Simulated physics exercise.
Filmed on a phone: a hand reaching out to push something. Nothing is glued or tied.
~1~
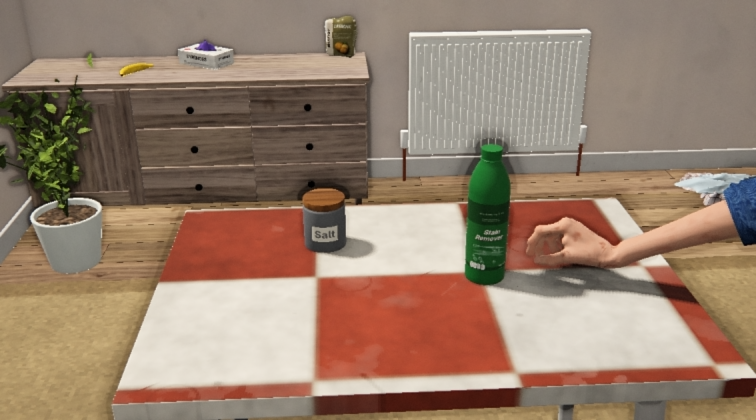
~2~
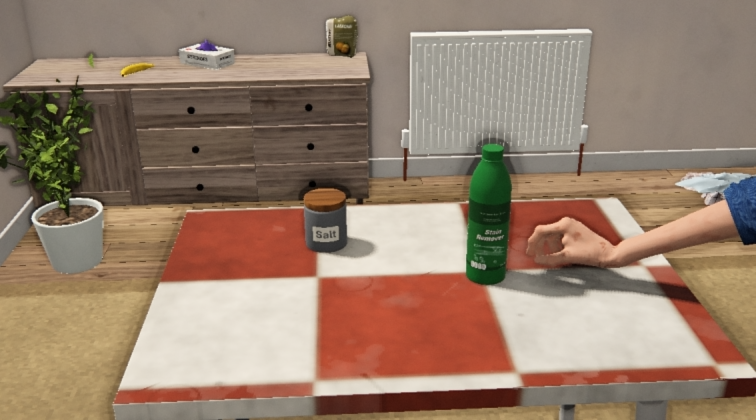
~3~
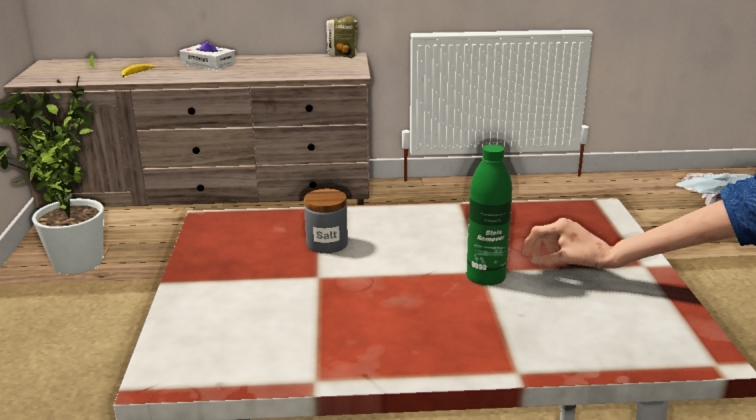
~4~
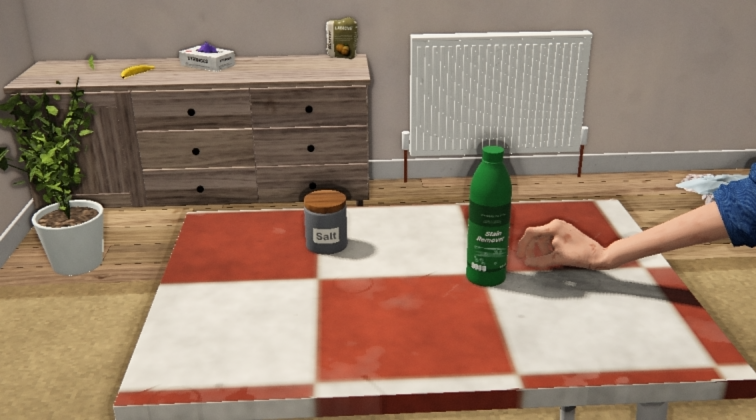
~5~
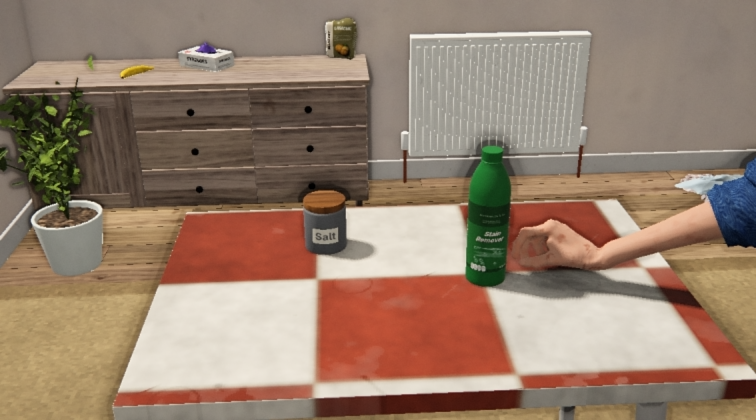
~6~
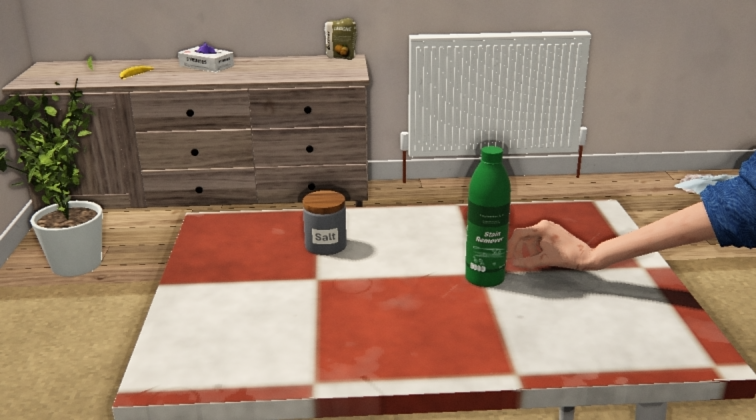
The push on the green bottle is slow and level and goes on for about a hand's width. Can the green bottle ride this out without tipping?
The green bottle keeps standing.
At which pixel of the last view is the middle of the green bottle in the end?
Around (421, 218).
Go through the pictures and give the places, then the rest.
In the first frame, green bottle (488, 214).
In the second frame, green bottle (489, 214).
In the third frame, green bottle (490, 215).
In the fourth frame, green bottle (489, 216).
In the fifth frame, green bottle (489, 216).
In the sixth frame, green bottle (488, 216).
Then, 0.30 s after the last picture, green bottle slid a little near (474, 217).
Then, 0.60 s after the last picture, green bottle slid about its own width near (455, 217).
Then, 0.80 s after the last picture, green bottle slid about its own width near (442, 217).
Then, 1.10 s after the last picture, green bottle slid about its own width near (424, 219).
At rest, moved from the start, green bottle. Seen from the same camera at the end, green bottle near (421, 219).
